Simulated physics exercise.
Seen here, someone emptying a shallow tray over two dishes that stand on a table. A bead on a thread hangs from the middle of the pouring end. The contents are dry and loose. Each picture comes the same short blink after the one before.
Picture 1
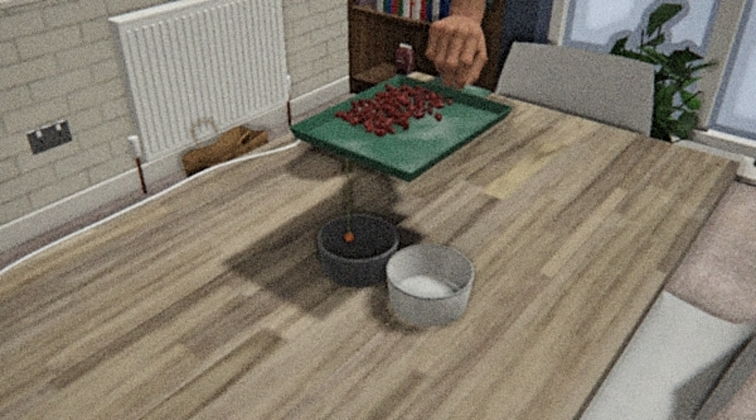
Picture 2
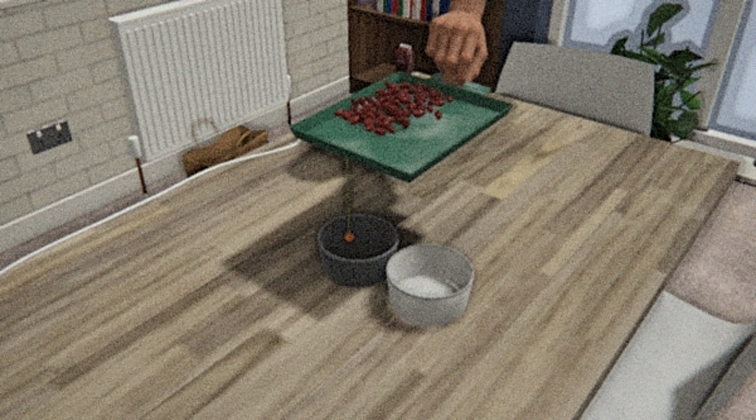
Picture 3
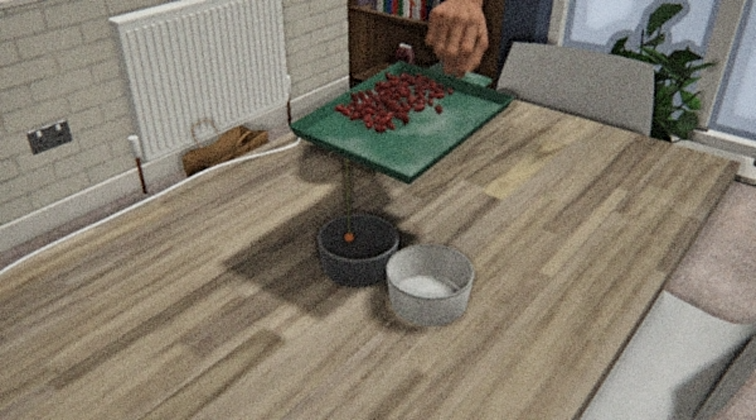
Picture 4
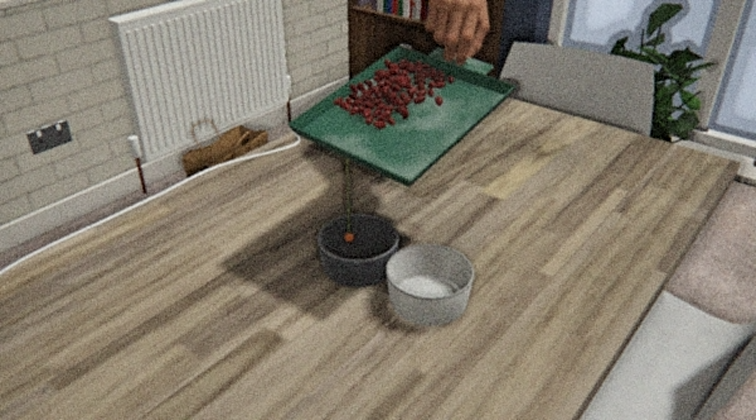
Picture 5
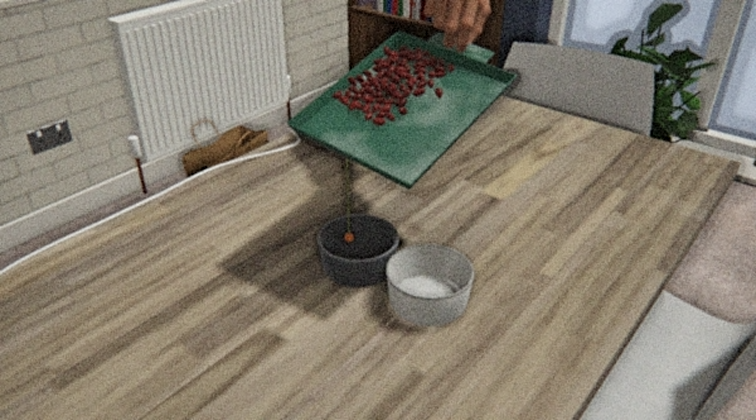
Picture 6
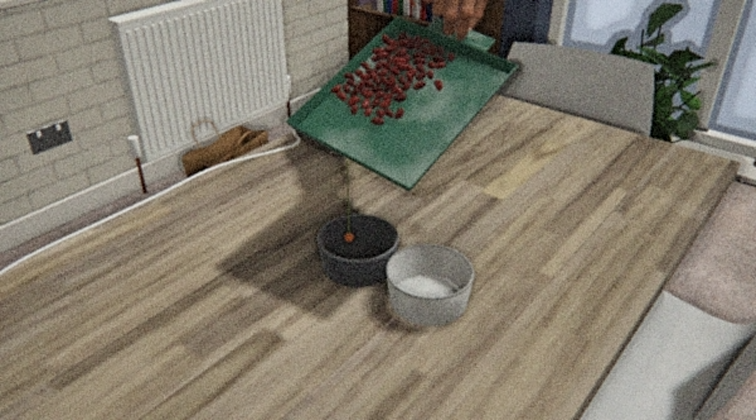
A green tray of red kidney beans tilting steadily, its far end raised by a hand, above dark and pale dishes.
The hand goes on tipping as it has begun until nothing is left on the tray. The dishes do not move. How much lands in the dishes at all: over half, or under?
Caught overall: Less than half.
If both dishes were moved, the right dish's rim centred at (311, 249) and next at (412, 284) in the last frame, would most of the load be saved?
One: Not half. Two: The larger part.
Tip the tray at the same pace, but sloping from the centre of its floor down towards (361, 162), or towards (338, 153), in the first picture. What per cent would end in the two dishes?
In turn 0 and 0 in a hundred.
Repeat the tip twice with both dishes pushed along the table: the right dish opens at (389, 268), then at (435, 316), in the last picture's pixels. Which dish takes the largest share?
One: The right dish. Two: The left-hand dish.
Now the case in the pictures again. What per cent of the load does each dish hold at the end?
About: Left dish 0, right dish 20 per cent.
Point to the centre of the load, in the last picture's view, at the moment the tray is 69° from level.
Close to (383, 181).
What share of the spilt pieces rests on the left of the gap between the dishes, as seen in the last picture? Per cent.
It comes to 70 per cent or so.
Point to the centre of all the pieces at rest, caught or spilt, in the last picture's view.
At about (384, 335).
Soon after the last picture, tray tipped steeply; about two thirds on the tray; a stray few outside both; about a quarter in the air.
A little later, tray tipped past a quarter turn; about a quarter in the right dish; about two thirds outside both; a small part in the air.
Later still, tray tipped past a quarter turn; about a quarter in the right dish; a stray few in the left dish; most outside both.
At rest, tray tipped past a quarter turn; about a quarter in the right dish; a stray few in the left dish; most outside both.
